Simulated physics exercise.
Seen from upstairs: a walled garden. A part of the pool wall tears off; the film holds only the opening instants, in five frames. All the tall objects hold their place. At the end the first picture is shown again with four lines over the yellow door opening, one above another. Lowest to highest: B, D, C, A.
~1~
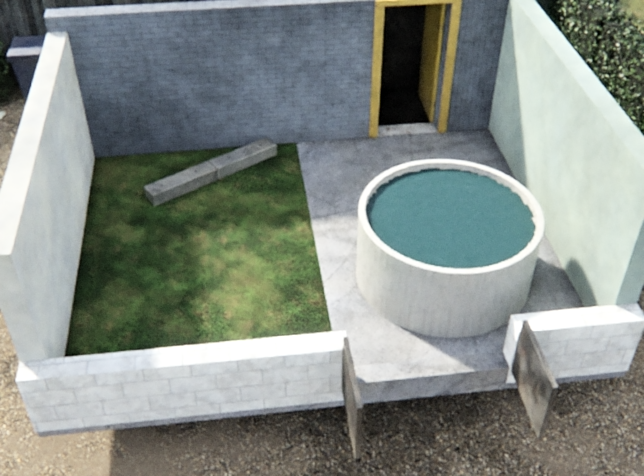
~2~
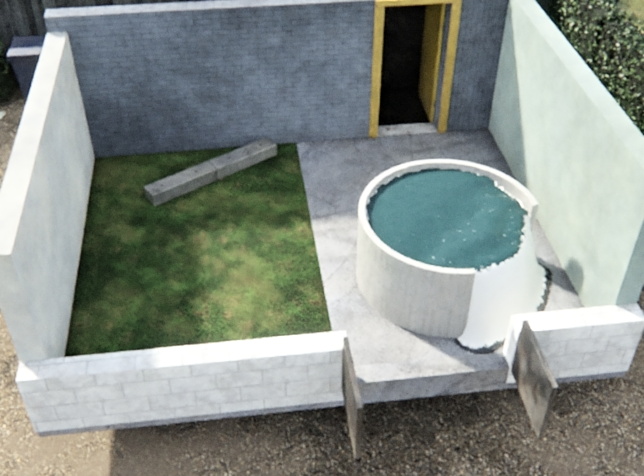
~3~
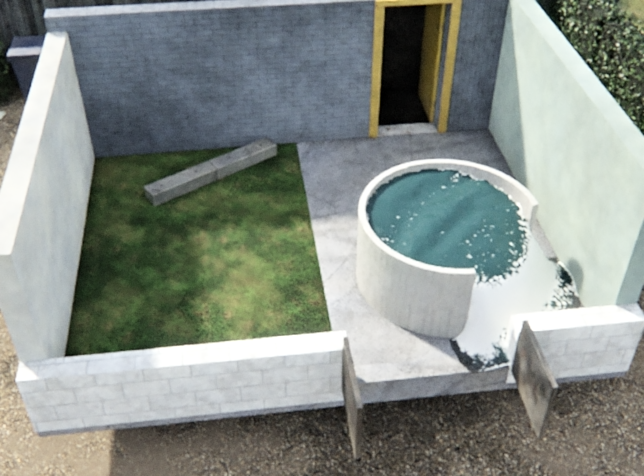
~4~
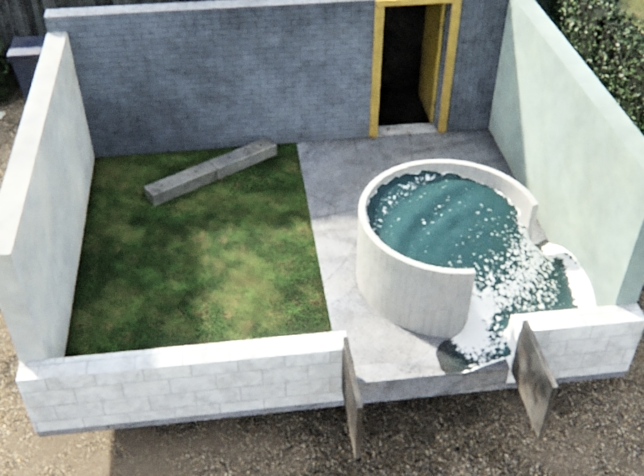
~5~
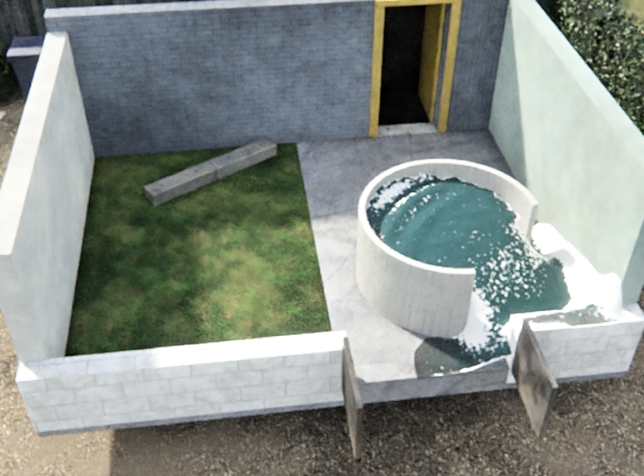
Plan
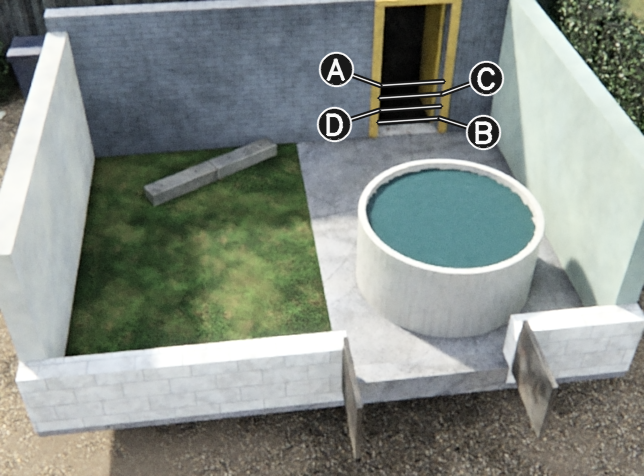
The video shows a walled garden from above, with grass and a round pool of still water, before the pool's right front side opens and foaming water pours out across the paving, spreading to the right wall and front gateway.
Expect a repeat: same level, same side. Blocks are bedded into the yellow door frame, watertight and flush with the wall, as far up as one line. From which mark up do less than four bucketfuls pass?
Height B just does it.
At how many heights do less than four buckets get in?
All of the four.
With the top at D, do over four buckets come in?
No, that is safe.
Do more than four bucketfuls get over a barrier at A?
No, not at all.
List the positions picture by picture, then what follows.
In the first frame, water in the pool at rest, its middle at (450, 217); foot of the yellow doorway at (407, 134); open gate at (429, 319).
In the second frame, front seen at (533, 263), 2 % of the ground wet.
In the third frame, front seen at (554, 264), 5 % of the ground wet.
In the fourth frame, front seen at (548, 244), 6 % of the ground wet.
In the fifth frame, front seen at (539, 224), 8 % of the ground wet.
On the marked copy, A at (412, 83); B at (409, 120); C at (411, 96); D at (410, 108); from the bottom up B, D, C, A.
With A, nothing gets over.
With B, a splash gets over, under a bucket.
With C, nothing gets over.
With D, nothing gets over.
